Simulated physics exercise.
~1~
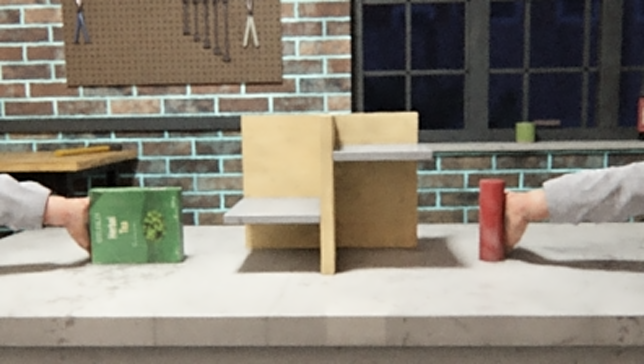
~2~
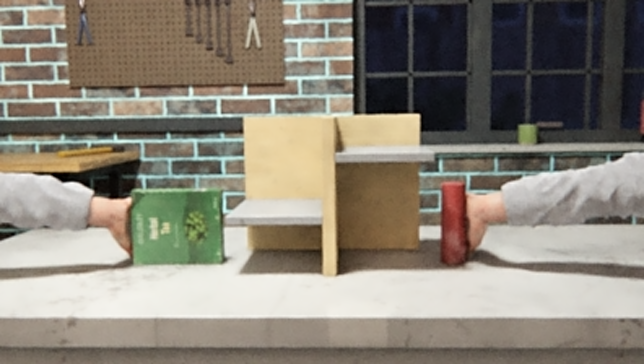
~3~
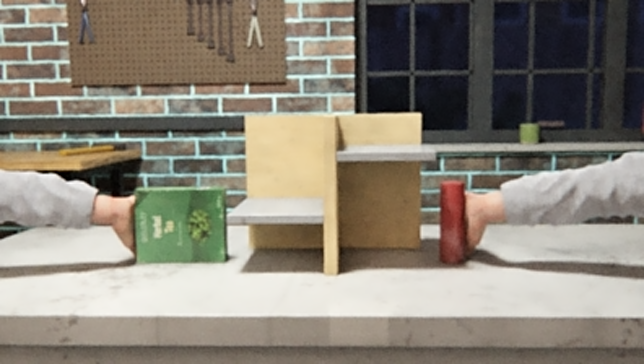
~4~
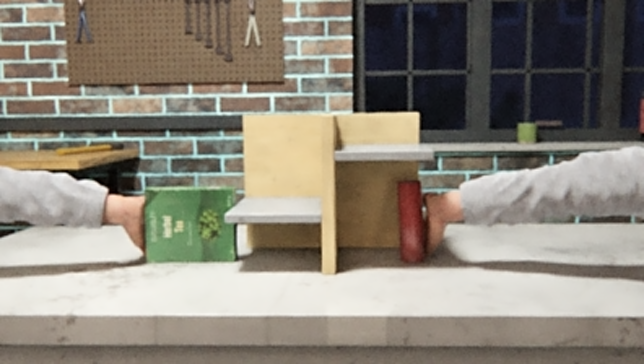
On a pale worktop before a brick wall, two hands pushed a green packet and a red candle inward toward a small rack, paused, then pushed again until the packet met the left shelf's edge and the candle slid under the right one.
